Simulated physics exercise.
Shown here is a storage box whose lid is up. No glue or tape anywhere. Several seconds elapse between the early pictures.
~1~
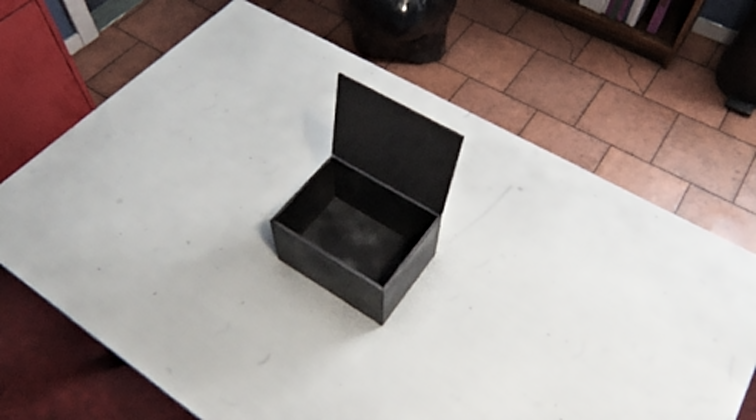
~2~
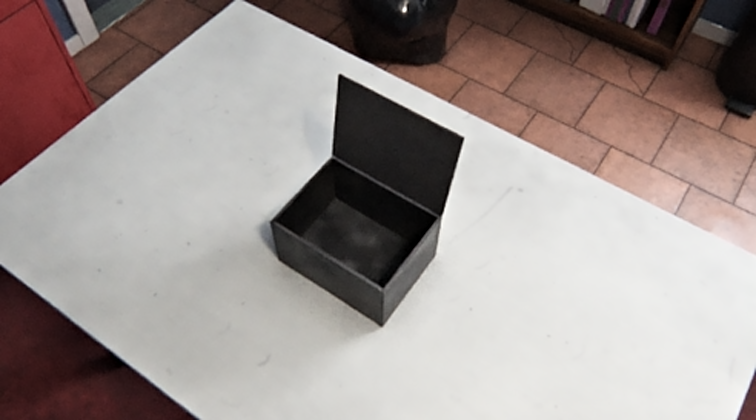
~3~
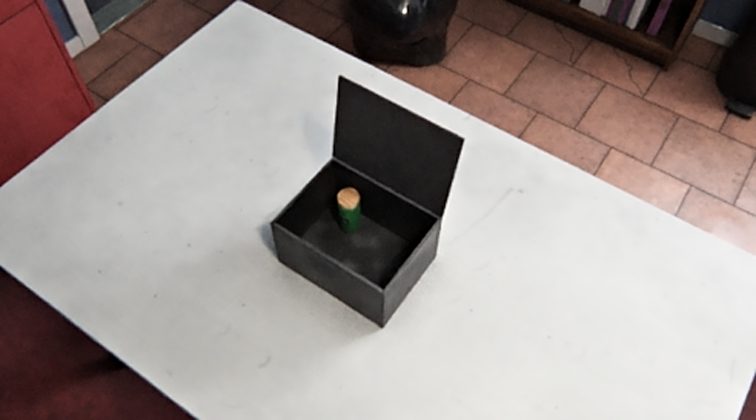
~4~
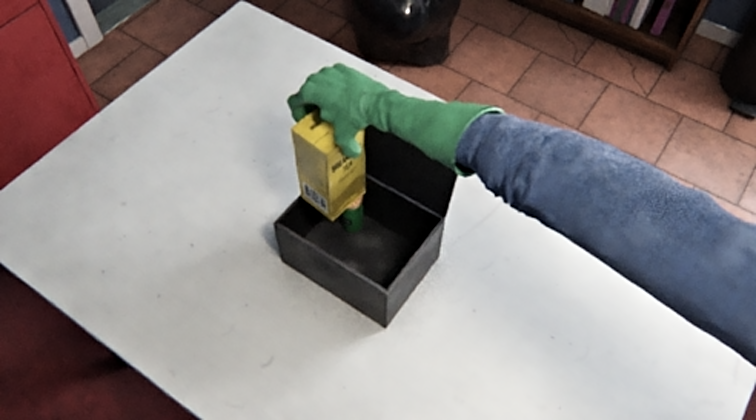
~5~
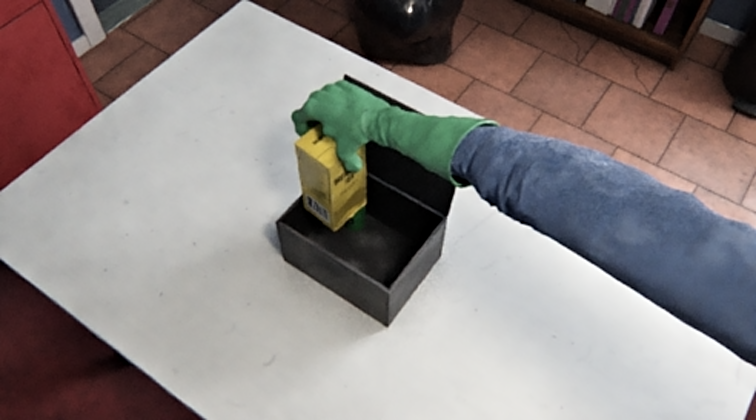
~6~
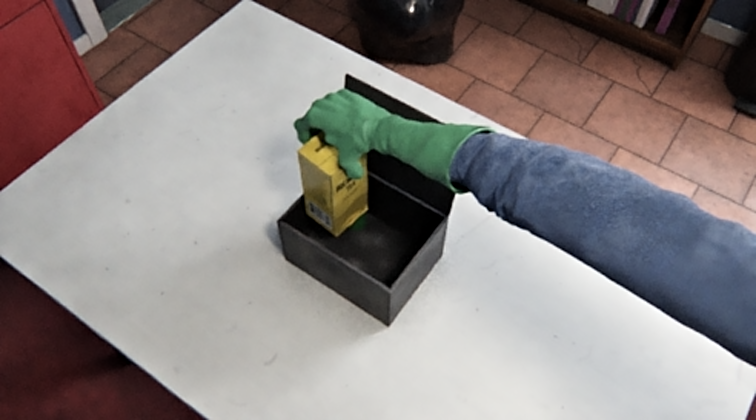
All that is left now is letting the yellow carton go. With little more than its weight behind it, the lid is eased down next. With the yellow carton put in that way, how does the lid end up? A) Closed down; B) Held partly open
Option B: Held partly open.
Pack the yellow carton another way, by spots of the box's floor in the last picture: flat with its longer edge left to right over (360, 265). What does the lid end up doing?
In that case, no gap is left.
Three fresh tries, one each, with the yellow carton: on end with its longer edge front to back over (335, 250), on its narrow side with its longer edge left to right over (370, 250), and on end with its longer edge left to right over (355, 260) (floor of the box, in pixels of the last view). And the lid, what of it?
First, it stays open; second, it shuts; third, it stays open.
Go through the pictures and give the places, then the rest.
In the first frame, the last thing is not in view yet.
In the second frame, the last thing is not in view yet.
In the third frame, the last thing is not in view yet; green shaker (349, 211).
The fourth frame shows still above its spot; yellow carton (331, 162); green shaker (352, 211).
The fifth frame shows still above its spot; yellow carton (333, 175).
The sixth frame shows in place under the hand; yellow carton (335, 182).
Then, 1.20 s on from there, lid starting down; yellow carton turned 48° from how it was put near (318, 210); green shaker turned 6° from how it was put.
Then, 1.80 s on from there, lid 41° above the rim; yellow carton turned 48° from how it was put near (318, 210); green shaker turned 6° from how it was put.
In the end, lid 33° above the rim; toppled in the box, yellow carton; left askew, green shaker. At the end, from the last picture's camera, yellow carton near (319, 210).
